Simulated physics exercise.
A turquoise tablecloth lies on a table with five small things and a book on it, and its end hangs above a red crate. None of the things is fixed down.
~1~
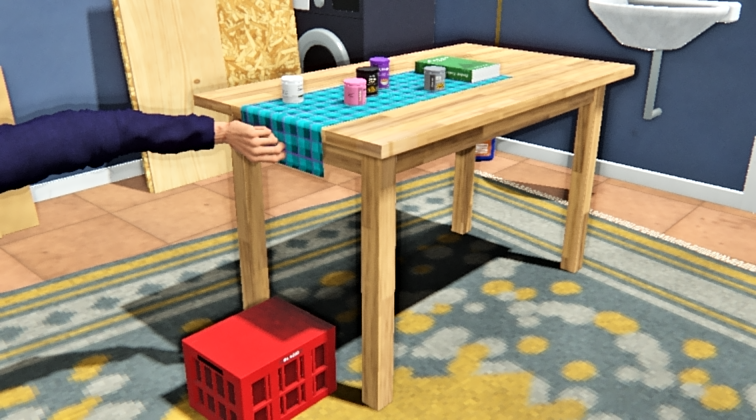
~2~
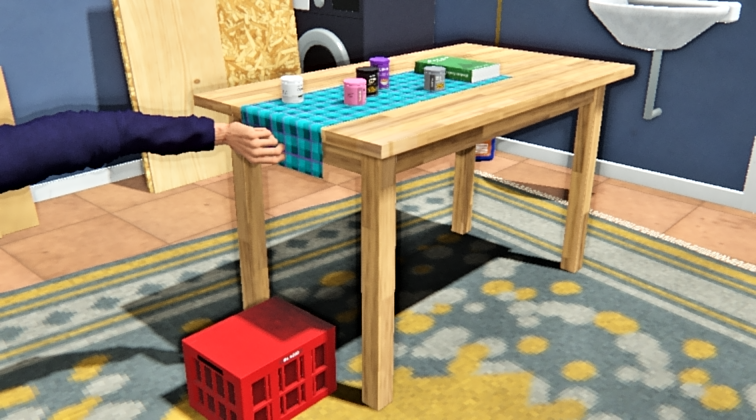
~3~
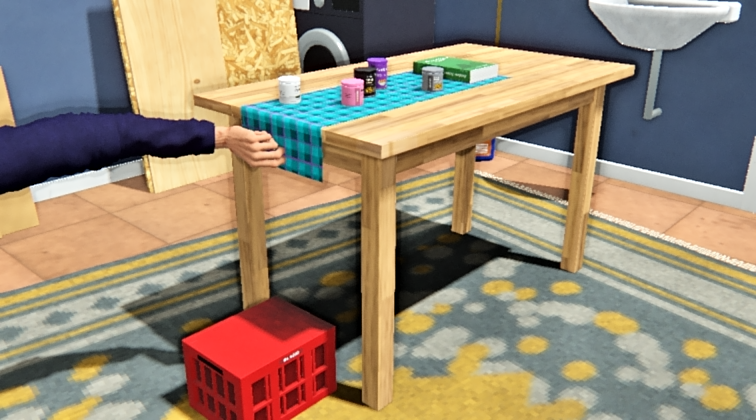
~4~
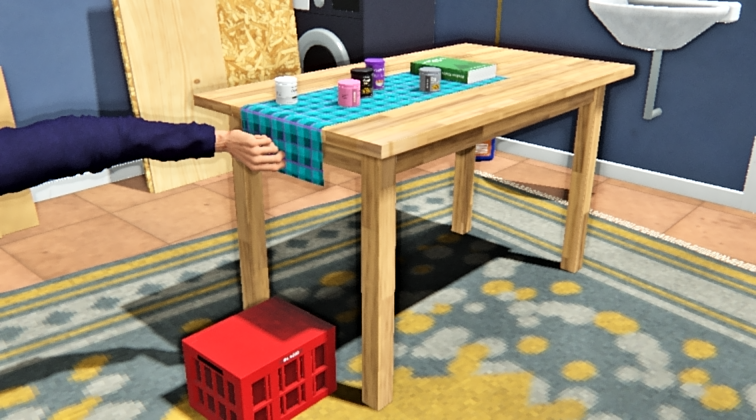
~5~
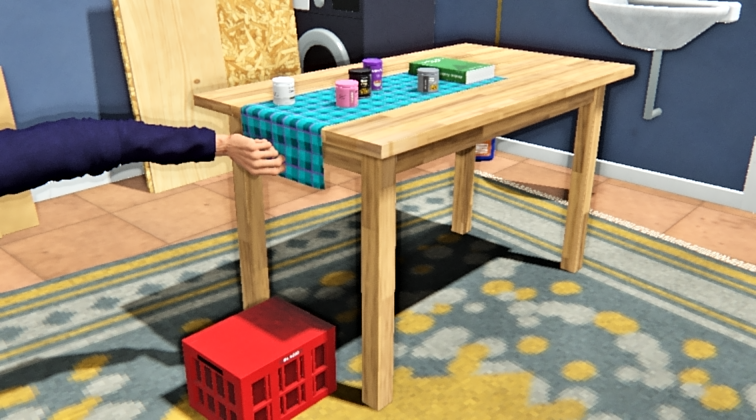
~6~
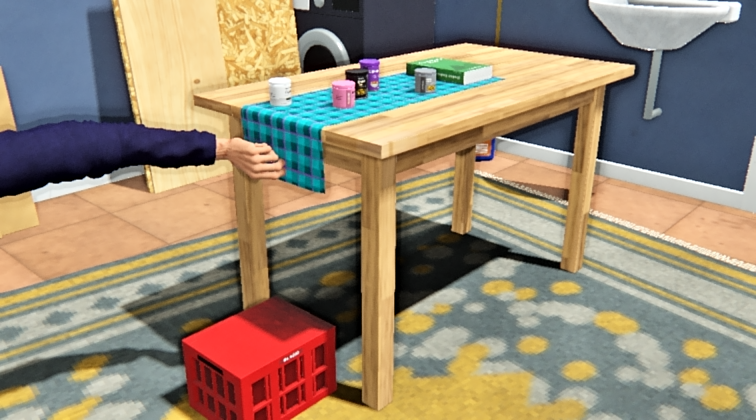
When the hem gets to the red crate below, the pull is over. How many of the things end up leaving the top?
Lost: Four.
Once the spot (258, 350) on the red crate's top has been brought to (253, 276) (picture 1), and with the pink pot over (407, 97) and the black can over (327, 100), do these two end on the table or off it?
The pink pot stays put, the black can is lost.
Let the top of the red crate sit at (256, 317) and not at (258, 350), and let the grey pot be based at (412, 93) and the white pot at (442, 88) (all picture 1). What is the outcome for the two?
The grey pot ends up still on top and the white pot ends up still on top.
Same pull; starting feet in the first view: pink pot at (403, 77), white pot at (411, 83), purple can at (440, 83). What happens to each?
Fate of the pink pot: It stays; fate of the white pot: It stays; fate of the purple can: It stays.
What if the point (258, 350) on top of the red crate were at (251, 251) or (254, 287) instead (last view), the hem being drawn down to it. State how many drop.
Over the edge: 1, then 2.
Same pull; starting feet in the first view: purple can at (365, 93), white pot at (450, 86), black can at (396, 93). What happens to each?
Record - purple can lost; white pot retained; black can lost.
Early on, hem near (283, 262); white pot and pink pot gone.
Midway, hem near (284, 307); white pot, pink pot and black can gone.
Finally, hem on the crate; white pot, pink pot, black can and purple can gone. Over the edge go four.
